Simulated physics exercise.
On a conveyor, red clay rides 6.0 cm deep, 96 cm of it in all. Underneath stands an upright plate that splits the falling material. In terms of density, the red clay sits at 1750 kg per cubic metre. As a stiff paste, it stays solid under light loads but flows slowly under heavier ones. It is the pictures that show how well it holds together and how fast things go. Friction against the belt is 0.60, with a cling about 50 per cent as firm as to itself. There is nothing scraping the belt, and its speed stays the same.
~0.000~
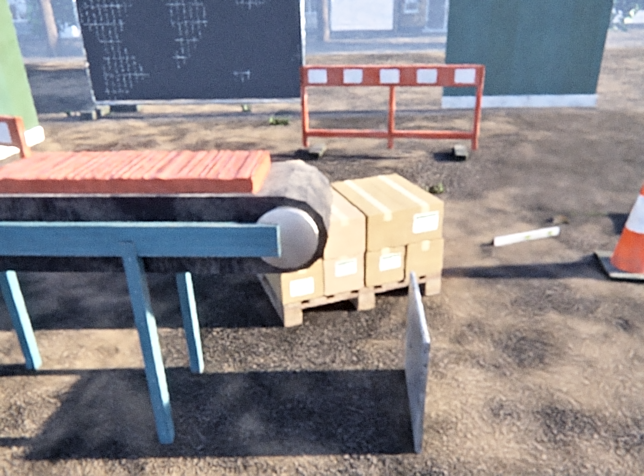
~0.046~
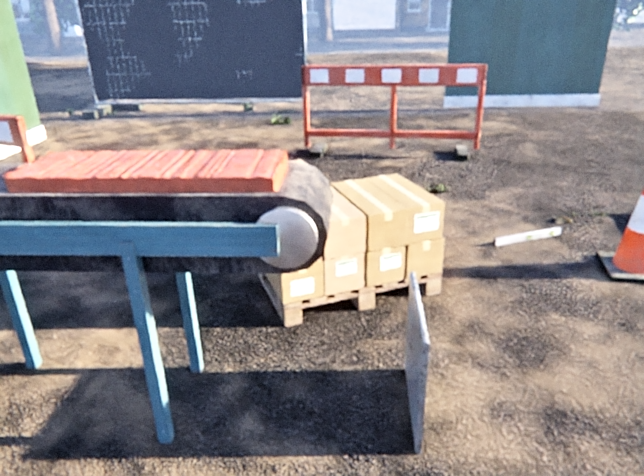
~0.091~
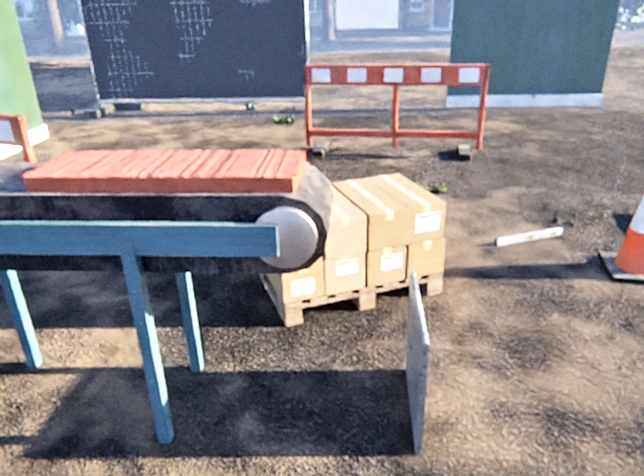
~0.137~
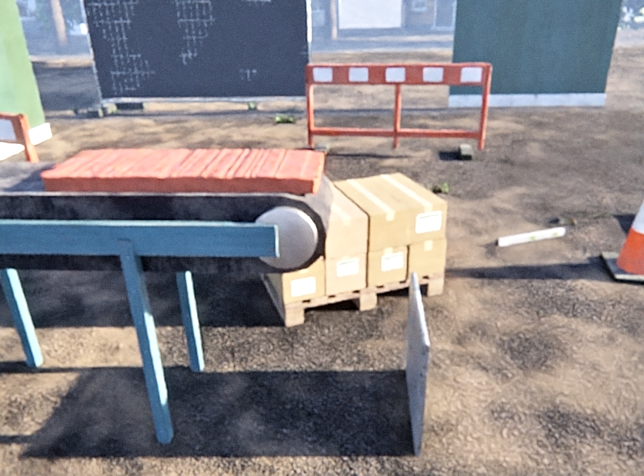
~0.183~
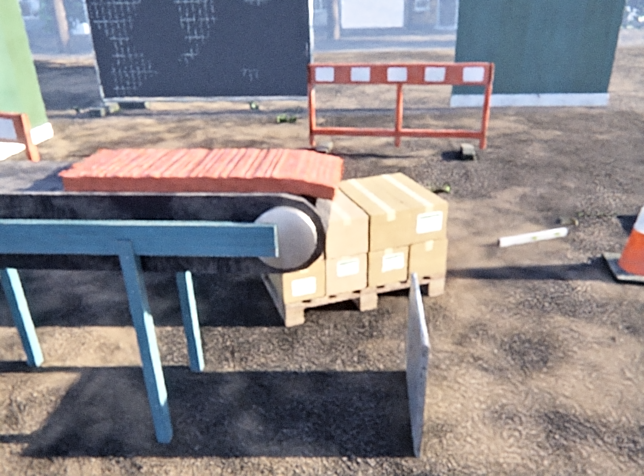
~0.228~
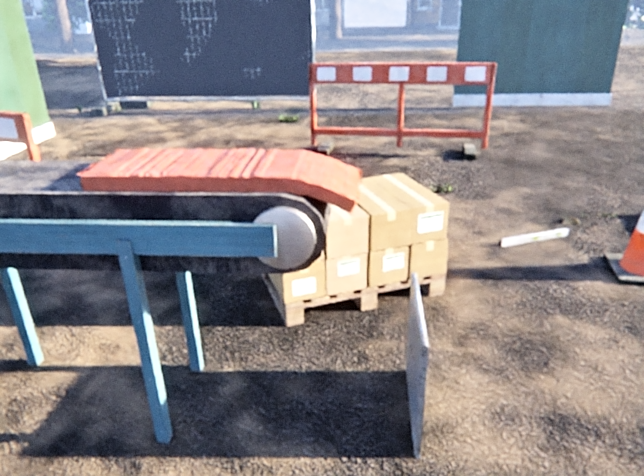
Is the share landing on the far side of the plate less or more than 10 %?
Higher than 10 %.
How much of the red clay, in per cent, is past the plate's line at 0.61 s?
I'd say close to 18 in a hundred.
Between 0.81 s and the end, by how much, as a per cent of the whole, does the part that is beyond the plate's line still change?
Change to the end: Approx. 18 %.
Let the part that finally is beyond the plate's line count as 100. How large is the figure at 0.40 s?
I'd put it near 0 per cent.
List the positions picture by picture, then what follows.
The first picture shows foremost bit of the red clay at (254, 179).
The second picture shows foremost bit of the red clay at (274, 178).
The third picture shows foremost bit of the red clay at (295, 186), 4 % of it past the top of the roller, in one piece.
The fourth picture shows foremost bit of the red clay at (316, 182), 11 % of it past the top of the roller, in one piece.
The fifth picture shows foremost bit of the red clay at (337, 191), 19 % of it past the top of the roller, in one piece.
The sixth picture shows foremost bit of the red clay at (356, 200), 26 % of it past the top of the roller, in one piece.
After 0.40 s, 0 % is beyond the plate's line.
After 0.61 s, 18 % is beyond the plate's line.
After 0.81 s, 34 % is beyond the plate's line.
After 1.01 s, 51 % is beyond the plate's line.
After 2.14 s, 51 % is beyond the plate's line.
